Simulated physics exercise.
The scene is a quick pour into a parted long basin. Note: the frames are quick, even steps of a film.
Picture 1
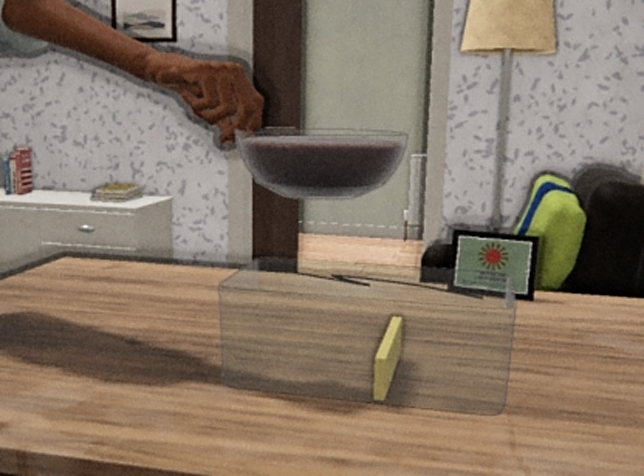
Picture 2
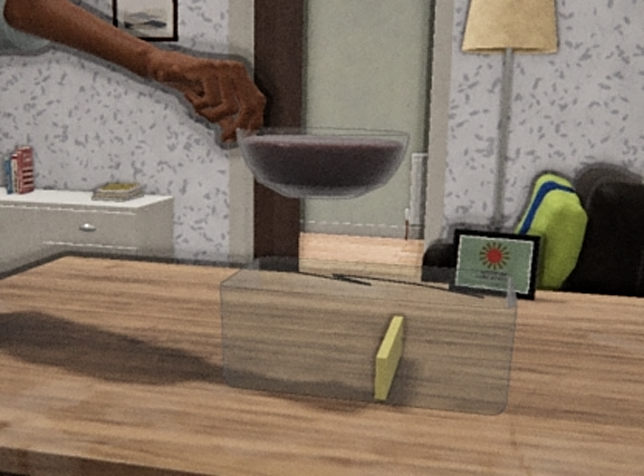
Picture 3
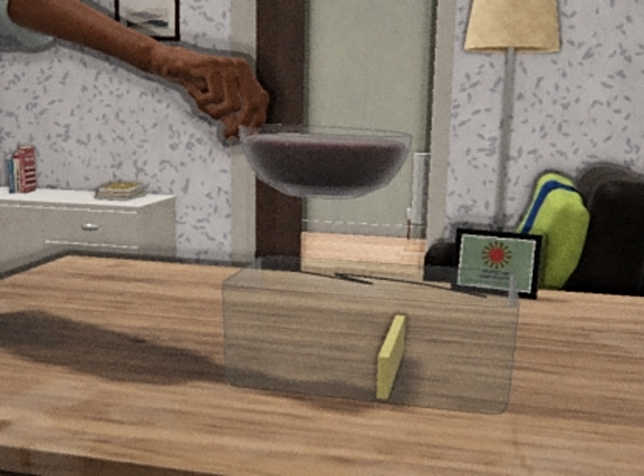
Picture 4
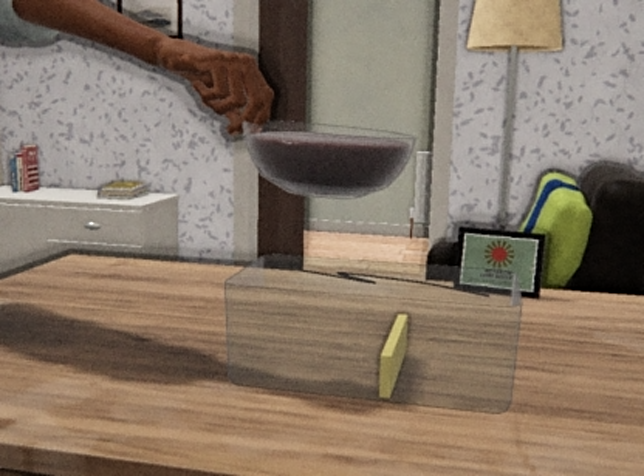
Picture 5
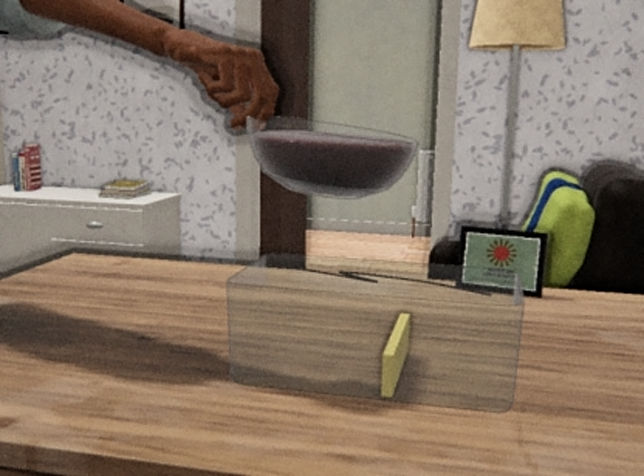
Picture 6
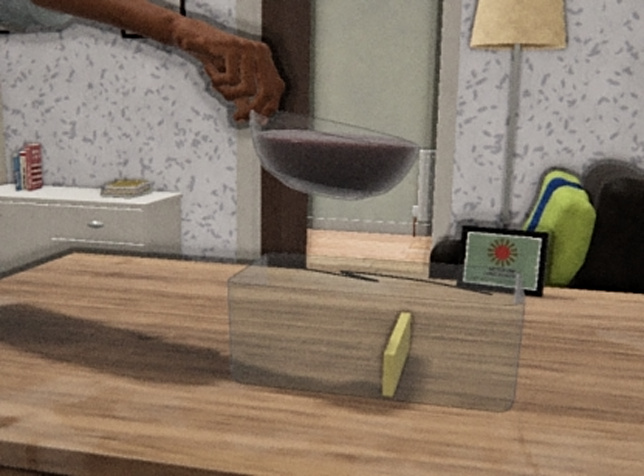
A hand holding a clear bowl of dark red wine above a divided glass basin, gradually tilting it slightly to the right.
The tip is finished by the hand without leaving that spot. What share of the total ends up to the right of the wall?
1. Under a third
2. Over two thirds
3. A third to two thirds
(2) Over two thirds.
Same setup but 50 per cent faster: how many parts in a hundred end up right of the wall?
Something like 65 in a hundred.
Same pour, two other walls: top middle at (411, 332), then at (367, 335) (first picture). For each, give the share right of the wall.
First try 70 per cent, second try 85 per cent.
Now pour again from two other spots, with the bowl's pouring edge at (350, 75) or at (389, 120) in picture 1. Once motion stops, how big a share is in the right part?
Close to 65 % for the first start and close to 75 % for the second.
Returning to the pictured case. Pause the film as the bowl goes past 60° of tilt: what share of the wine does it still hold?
Roughly 35 percent remains at that point.
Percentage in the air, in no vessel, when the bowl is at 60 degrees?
I'd put it near 35 per cent.
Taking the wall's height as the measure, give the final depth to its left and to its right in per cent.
I'd put the left at about 20 and the right at about 90.
A moment on, the bowl is tipped part way and 37 per cent is still to pour, 0 is left of the wall and 28 right of it.
Next, the bowl is tipped on its side and 2 per cent is still to pour, 18 is left of the wall and 76 right of it.
Then the bowl is tipped on its side and 0 per cent is still to pour, 24 is left of the wall and 75 right of it.
Later the bowl is tipped on its side and 0 per cent is still to pour, 25 is left of the wall and 73 right of it.
Finally, 26 per cent lies left of the wall, 73 right of it and 1 outside.
